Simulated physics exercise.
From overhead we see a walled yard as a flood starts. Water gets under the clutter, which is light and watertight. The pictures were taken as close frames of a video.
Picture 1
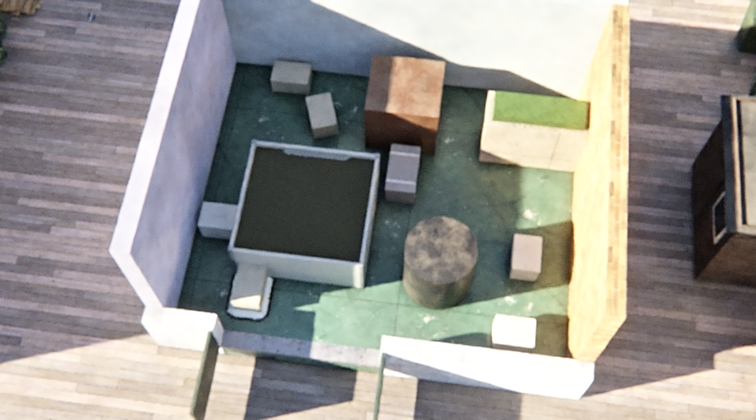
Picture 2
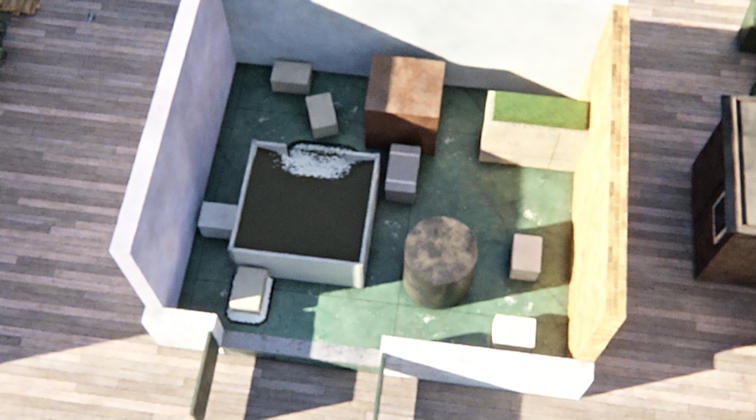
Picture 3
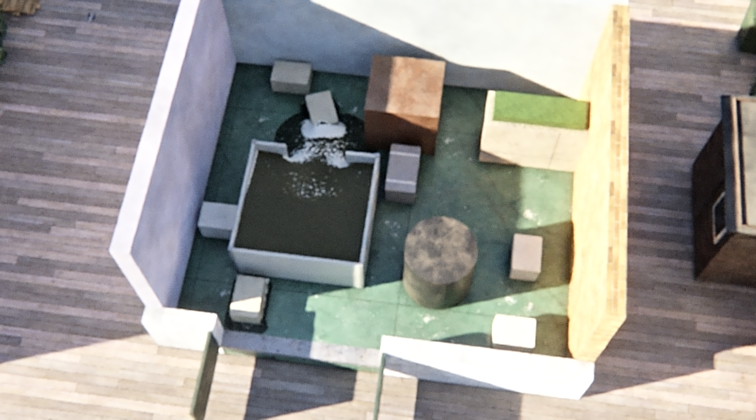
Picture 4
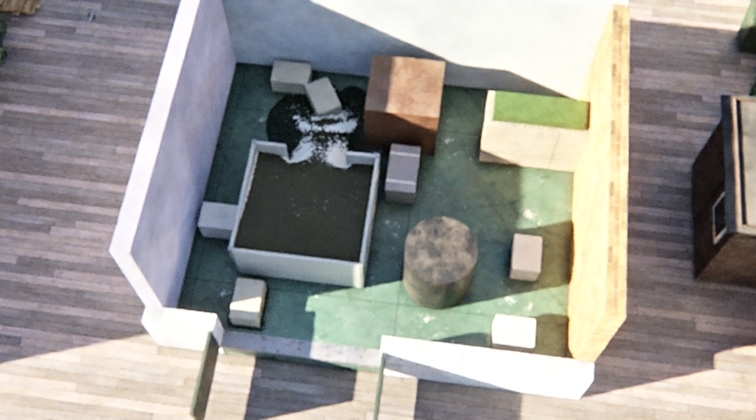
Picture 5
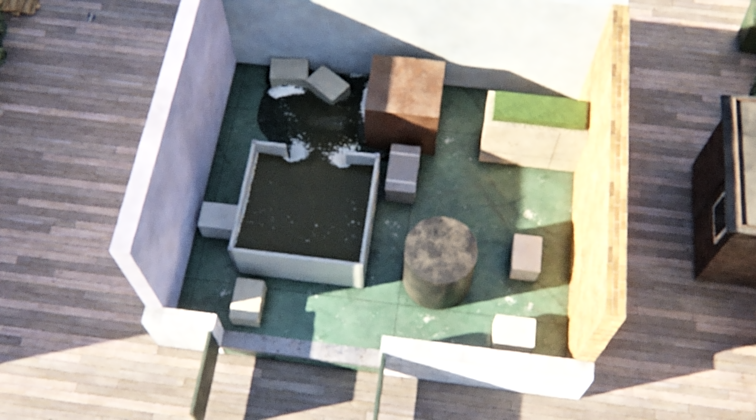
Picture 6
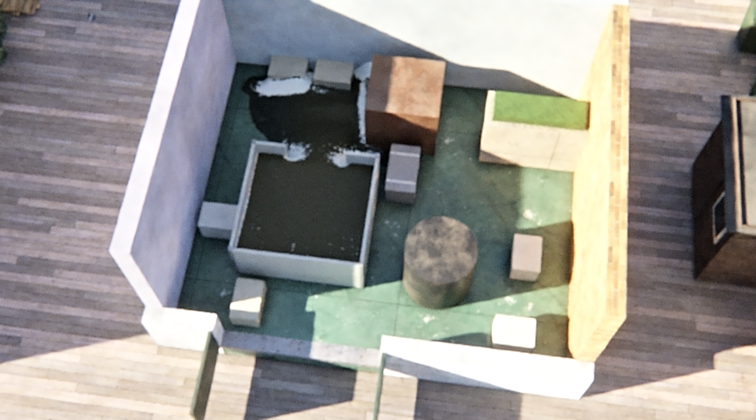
Dark water pouring from a notch in a square tank's back wall, spreading across the green floor and pushing a grey block backward.
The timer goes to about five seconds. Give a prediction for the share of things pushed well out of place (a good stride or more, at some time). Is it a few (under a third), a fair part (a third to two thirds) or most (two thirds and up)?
A fair part.
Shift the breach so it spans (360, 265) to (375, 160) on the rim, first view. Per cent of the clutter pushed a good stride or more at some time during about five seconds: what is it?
That should be close to 40 percent.
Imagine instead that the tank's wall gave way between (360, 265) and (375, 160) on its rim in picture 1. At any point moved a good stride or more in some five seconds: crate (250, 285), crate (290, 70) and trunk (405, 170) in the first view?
First below the mark, then below the mark, then over the mark.
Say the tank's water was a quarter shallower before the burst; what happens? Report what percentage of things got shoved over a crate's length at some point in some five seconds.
Share moved that far: Approx. 40 %.
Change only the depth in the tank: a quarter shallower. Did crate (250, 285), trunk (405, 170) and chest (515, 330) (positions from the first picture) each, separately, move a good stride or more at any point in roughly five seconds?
Well, in sequence: Not carried that far, not carried that far, not carried that far.
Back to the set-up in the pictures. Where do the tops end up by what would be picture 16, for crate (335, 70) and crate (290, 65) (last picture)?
Roughly (281, 60) and (244, 84).
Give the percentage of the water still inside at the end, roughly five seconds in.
It comes to about 96 parts in a hundred.
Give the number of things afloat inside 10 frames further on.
Total: 2.
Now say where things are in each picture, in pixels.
In the first picture, a crate at (321, 110) rests on the ground; a crate at (249, 283), on the bottom; 0 of 7 have shifted.
In the second picture, a crate at (321, 110) rests on the ground; a crate at (248, 287) rests on the ground, close to its start; 1 of 7 have shifted.
In the third picture, a crate at (322, 108) rests on the ground, close to its start; a crate at (247, 296) rests on the ground, close to its start; 1 of 7 have shifted.
In the fourth picture, a crate at (323, 95) rests on the ground, close to its start; a crate at (247, 299) rests on the ground, close to its start; 2 of 7 have shifted.
In the fifth picture, a crate at (328, 83) rests on the ground, a stride from its start; a crate at (247, 299) rests on the ground, close to its start; 3 of 7 have shifted.
In the sixth picture, a crate at (333, 71), on the bottom, a stride from its start; a crate at (247, 299) rests on the ground, close to its start; 3 of 7 have shifted.
A moment on, 1 of 7 are well off their spots; 2 afloat.
Next, 2 of 7 are well off their spots; 2 afloat.
Later, 3 of 7 are well off their spots; 3 afloat.
In the end, 4 of 7 are well off their spots, and 4 have been at some point; 3 afloat.
